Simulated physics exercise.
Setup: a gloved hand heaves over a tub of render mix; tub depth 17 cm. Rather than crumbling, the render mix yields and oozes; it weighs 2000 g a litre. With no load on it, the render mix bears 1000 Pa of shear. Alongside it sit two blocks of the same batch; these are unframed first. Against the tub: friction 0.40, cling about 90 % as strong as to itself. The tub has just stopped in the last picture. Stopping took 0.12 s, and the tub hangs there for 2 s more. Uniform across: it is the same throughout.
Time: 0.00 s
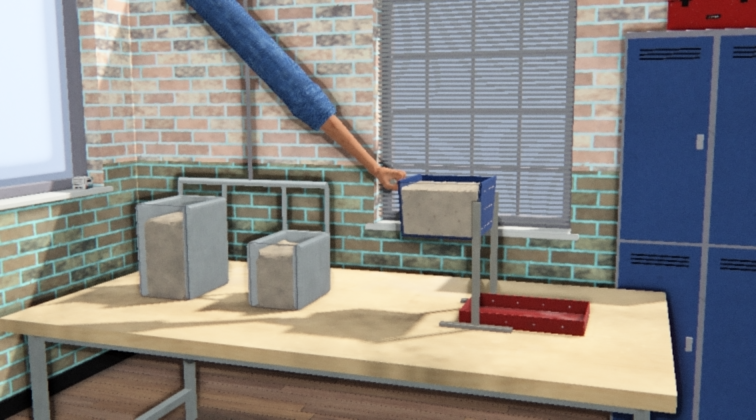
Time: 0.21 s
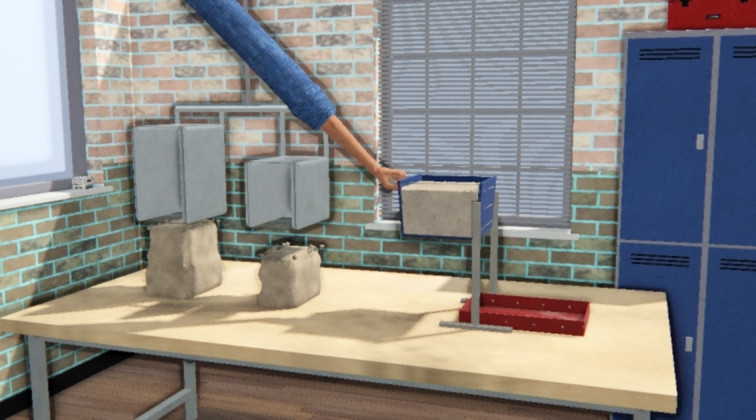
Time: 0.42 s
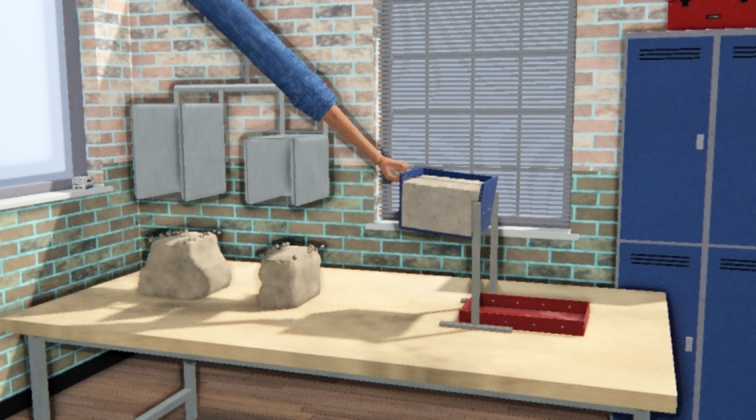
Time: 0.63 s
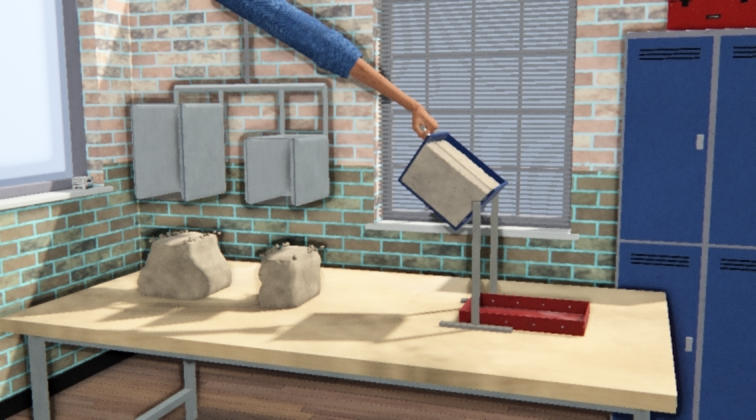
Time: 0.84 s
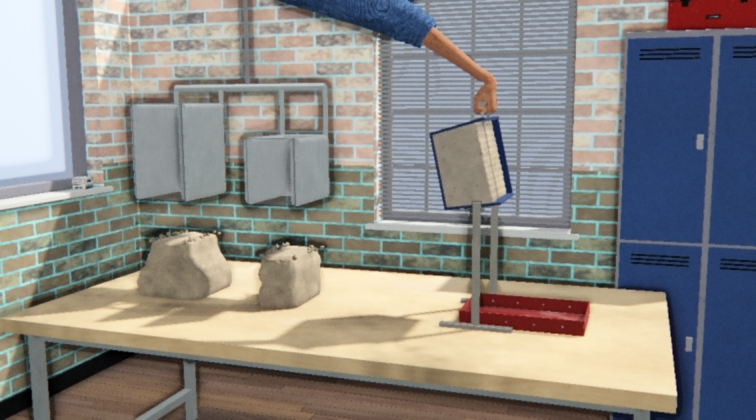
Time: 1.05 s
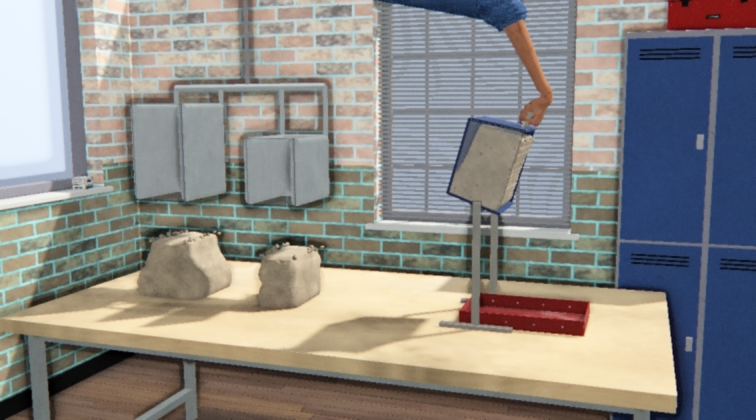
Two grey boxes lifted off a pair of pale blocks on the table, and the taller block slumped lower, before a blue-sleeved arm tilted a blue tub of the same stuff rightward past upright.
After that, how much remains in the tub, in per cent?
Roughly 11 per cent remains in the tub.
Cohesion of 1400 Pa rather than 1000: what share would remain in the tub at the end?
12 %.
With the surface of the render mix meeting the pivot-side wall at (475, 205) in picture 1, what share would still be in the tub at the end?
About 40 %.
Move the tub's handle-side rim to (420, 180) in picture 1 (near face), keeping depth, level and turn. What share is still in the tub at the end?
The tub would end up holding some 12 % of it.
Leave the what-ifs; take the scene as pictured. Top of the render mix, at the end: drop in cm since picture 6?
About 17 cm.
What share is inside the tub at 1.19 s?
Near 60 %.
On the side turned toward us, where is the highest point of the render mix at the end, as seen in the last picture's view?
Close to pixel (459, 178).
After 1.19 s, the tub is at 106 degrees and holds 61 %.
After 1.36 s, the tub is at 106 degrees and holds 22 %.
After 1.53 s, the tub is at 106 degrees and holds 11 %.
After 1.70 s, the tub is at 106 degrees and holds 11 %.
After 3.05 s, the tub is at 106 degrees and holds 11 %.
